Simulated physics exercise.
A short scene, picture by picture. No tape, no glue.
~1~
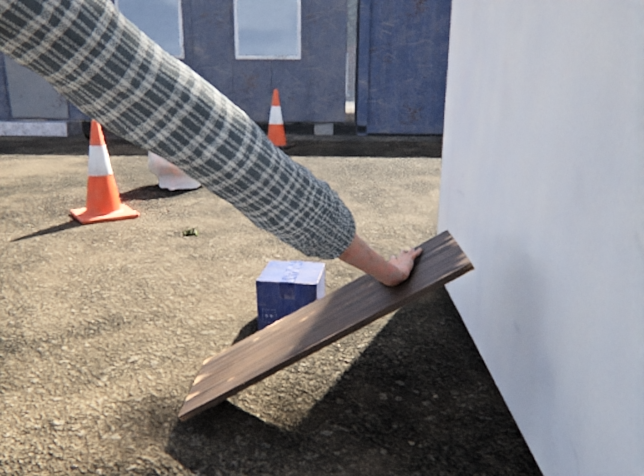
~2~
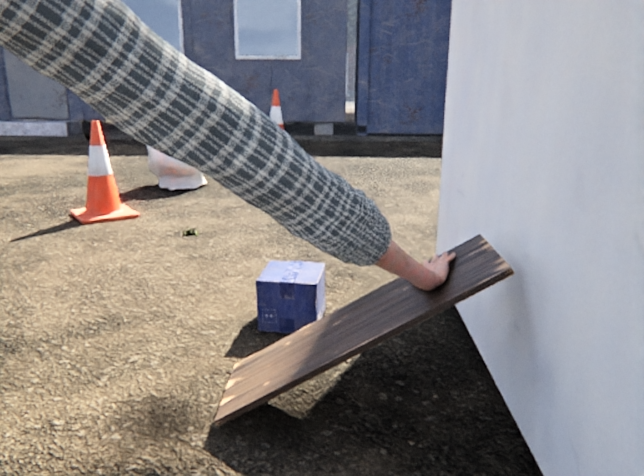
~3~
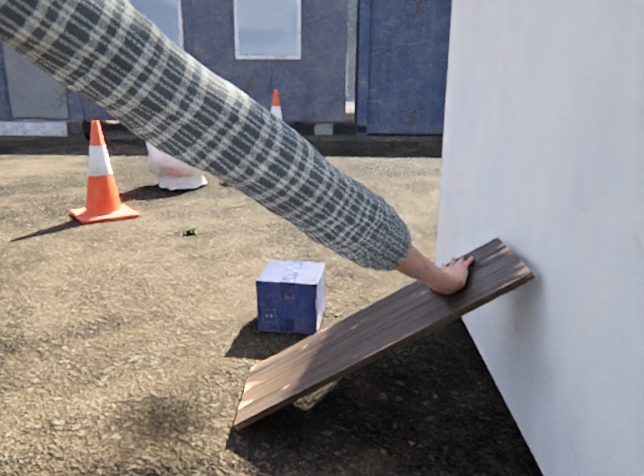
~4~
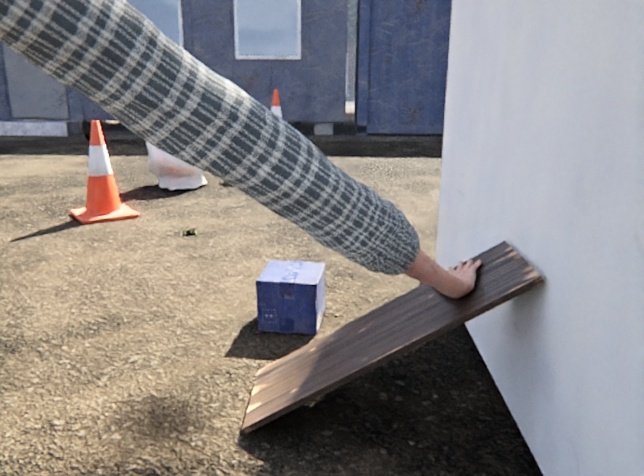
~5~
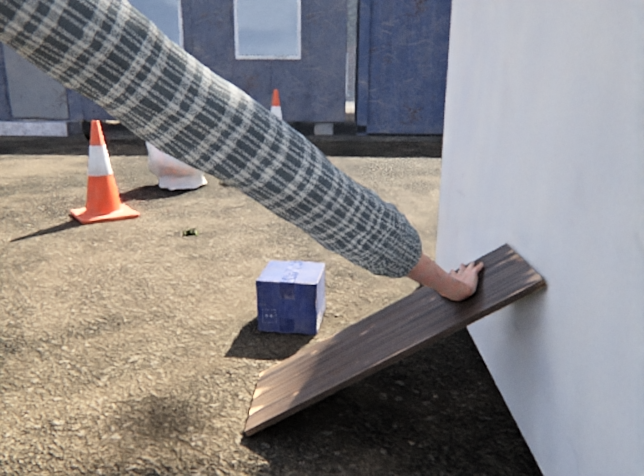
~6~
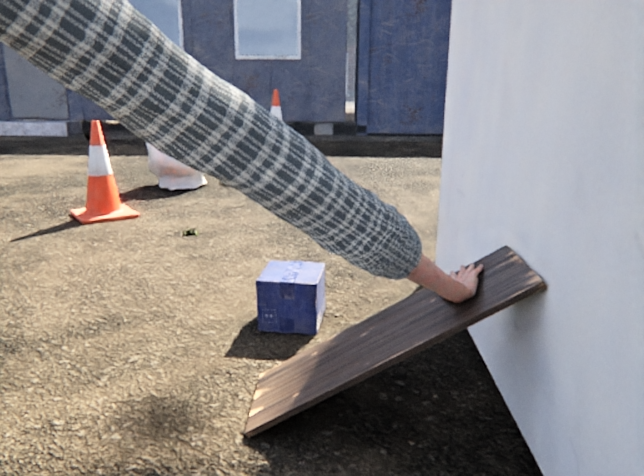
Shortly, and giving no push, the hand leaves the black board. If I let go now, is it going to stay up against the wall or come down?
It loses its grip.
Then, 0.30 s on from there, black board leaning 12° more than when let go near (370, 362).
Then, 0.40 s on from there, black board leaning 29° more than when let go near (361, 402).
Then, 0.50 s on from there, black board leaning 33° more than when let go near (360, 392).
Then, 0.70 s on from there, black board leaning 30° more than when let go near (358, 404).
In the end, moved from the start, black board; blue box unmoved. At the end, from the last picture's camera, black board near (359, 405). The board slides down.
